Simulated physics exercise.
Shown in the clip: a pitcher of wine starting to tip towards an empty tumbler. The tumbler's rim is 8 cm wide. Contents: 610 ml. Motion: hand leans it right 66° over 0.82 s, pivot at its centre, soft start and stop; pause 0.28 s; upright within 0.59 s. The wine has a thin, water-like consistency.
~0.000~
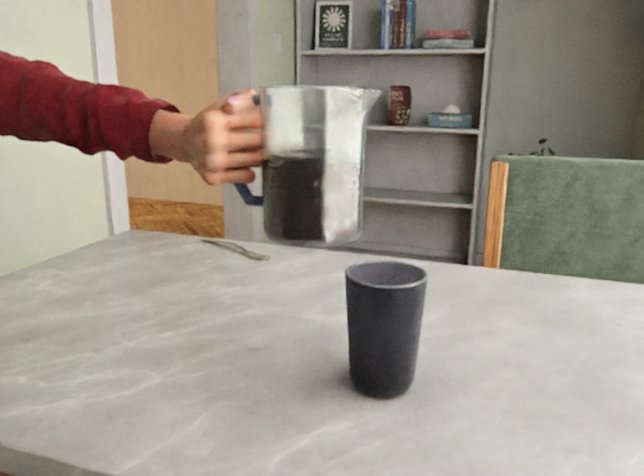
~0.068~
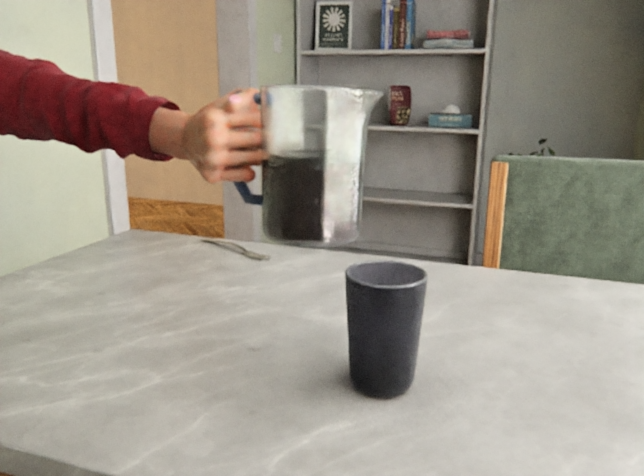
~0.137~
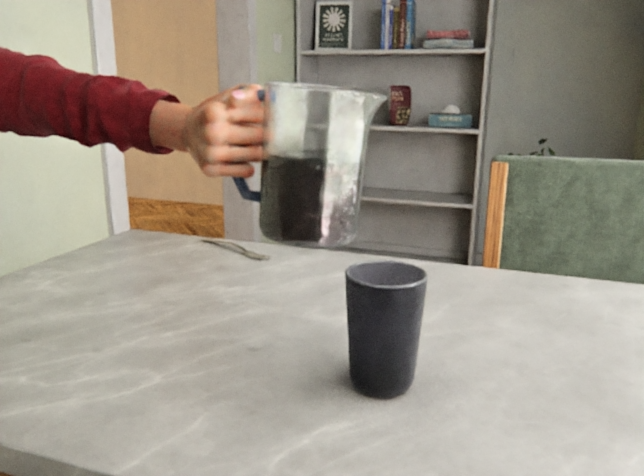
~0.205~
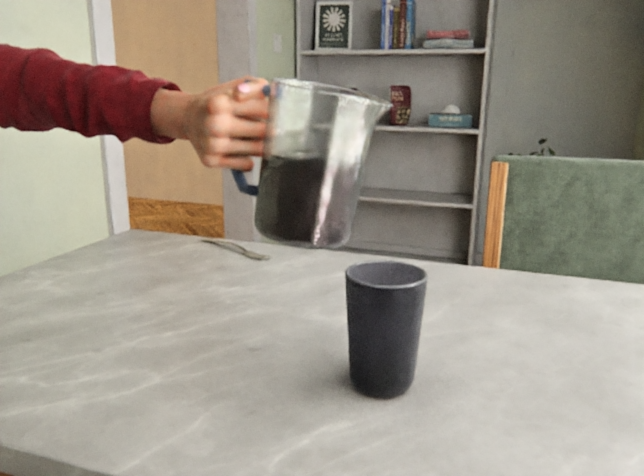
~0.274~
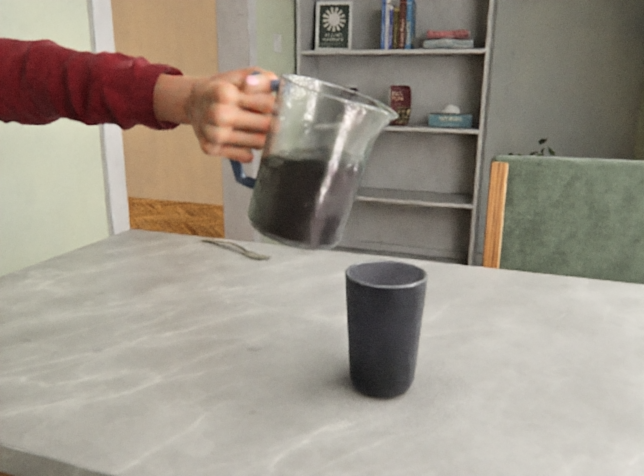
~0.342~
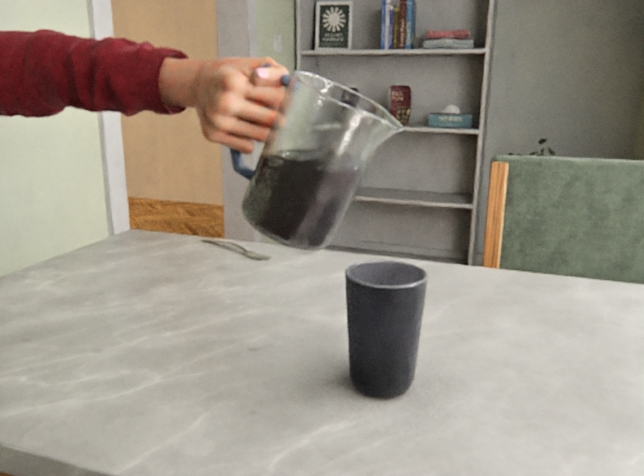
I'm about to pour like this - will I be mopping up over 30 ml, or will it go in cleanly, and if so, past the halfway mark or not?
You will be mopping up over 30 ml.
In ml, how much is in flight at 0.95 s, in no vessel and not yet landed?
70 ml or thereabouts.
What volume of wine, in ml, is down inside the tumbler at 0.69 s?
I'd put it around 0 ml.
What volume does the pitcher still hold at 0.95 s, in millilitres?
Reading: Roughly 510 ml.
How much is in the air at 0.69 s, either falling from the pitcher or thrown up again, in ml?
Roughly 10 ml at that time.
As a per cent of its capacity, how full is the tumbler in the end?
It finishes about 0 percent full.
After 0.69 s the tilt is 62° and the tumbler has 0 ml, the pitcher 600 ml, and 0 ml is on the table.
After 0.95 s the tilt is 66° and the tumbler has 0 ml, the pitcher 515 ml, and 25 ml is on the table.
After 1.22 s the tilt is 59° and the tumbler has 0 ml, the pitcher 450 ml, and 120 ml is on the table.
After 1.51 s the tilt is 14° and the tumbler has 0 ml, the pitcher 440 ml, and 165 ml is on the table.
In the end the tumbler has 0 ml, the pitcher 440 ml, and 170 ml is on the table.
